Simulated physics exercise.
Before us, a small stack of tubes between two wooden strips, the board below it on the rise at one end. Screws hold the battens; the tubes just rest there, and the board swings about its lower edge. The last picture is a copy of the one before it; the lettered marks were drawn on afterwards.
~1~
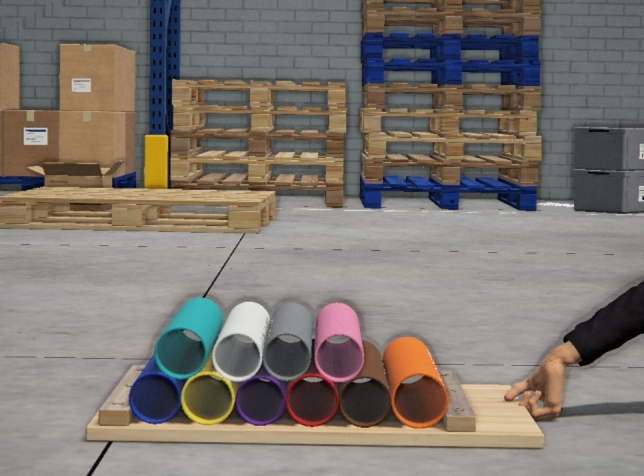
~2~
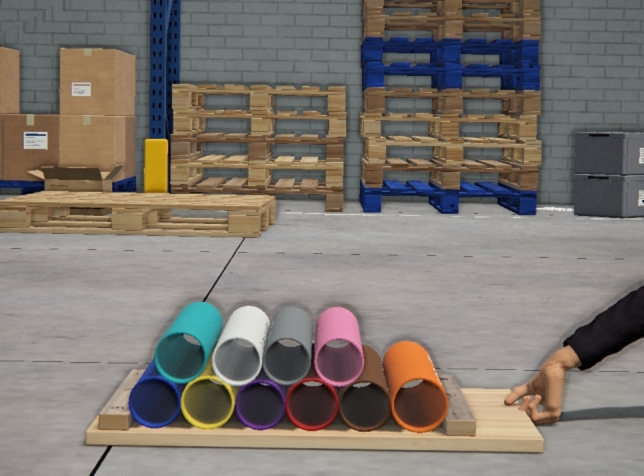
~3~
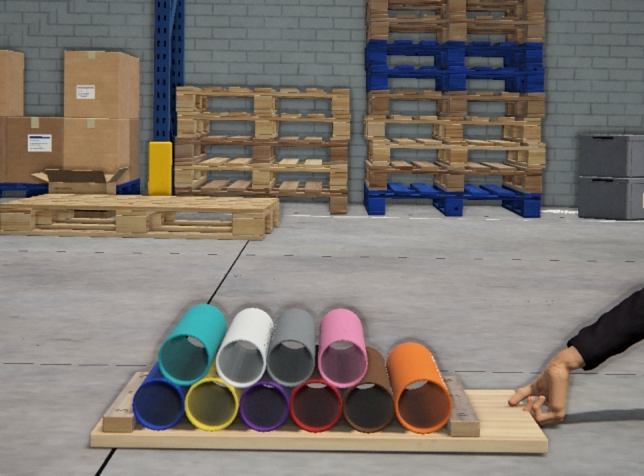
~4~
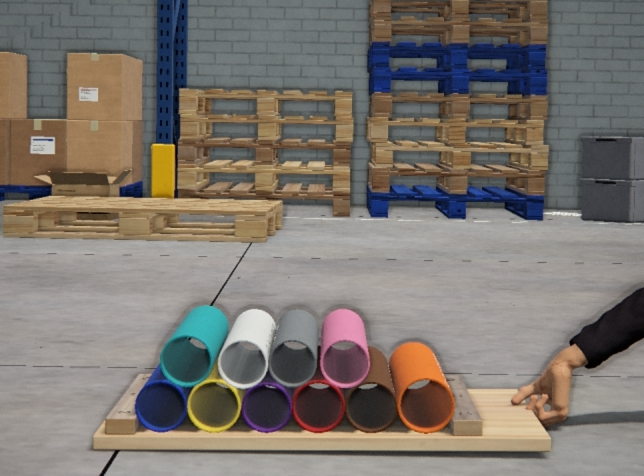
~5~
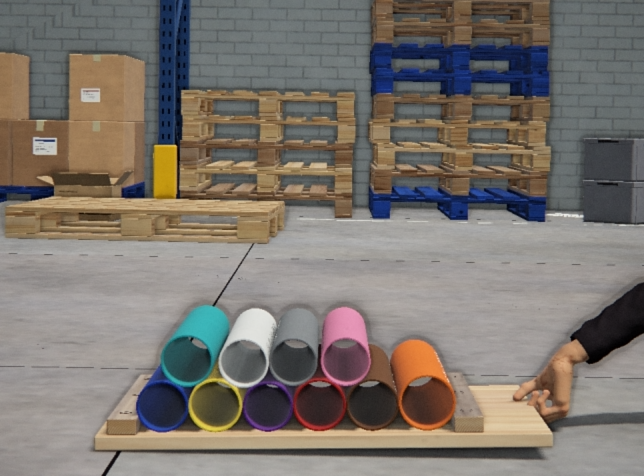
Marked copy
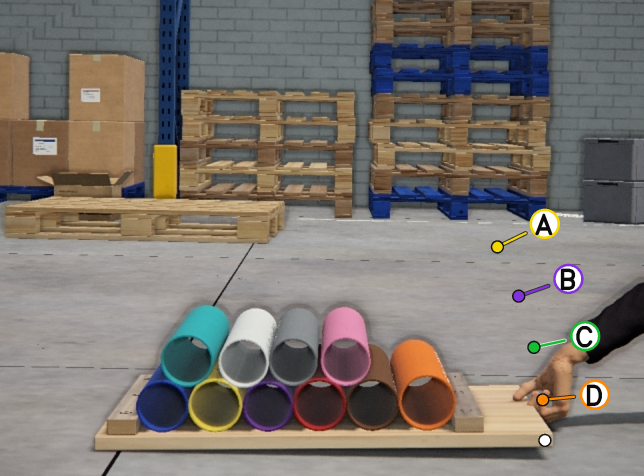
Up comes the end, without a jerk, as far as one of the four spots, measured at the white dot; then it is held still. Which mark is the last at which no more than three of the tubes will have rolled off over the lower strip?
Stop at A.
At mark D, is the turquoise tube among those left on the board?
Yes, with D.
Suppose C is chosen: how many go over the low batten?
The count is none.
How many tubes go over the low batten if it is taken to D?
It comes to none.
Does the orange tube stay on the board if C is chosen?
The orange tube: Yes.
On the marked copy, A at (498, 247); B at (519, 296); C at (534, 347); D at (543, 400); the white dot at (545, 440).
With A. Early on, board at 16°.
Further on, board at 27°.
At the end, board at 27°, none over the low batten.
As for the rest, B none over the low batten; C none over the low batten; D none over the low batten.
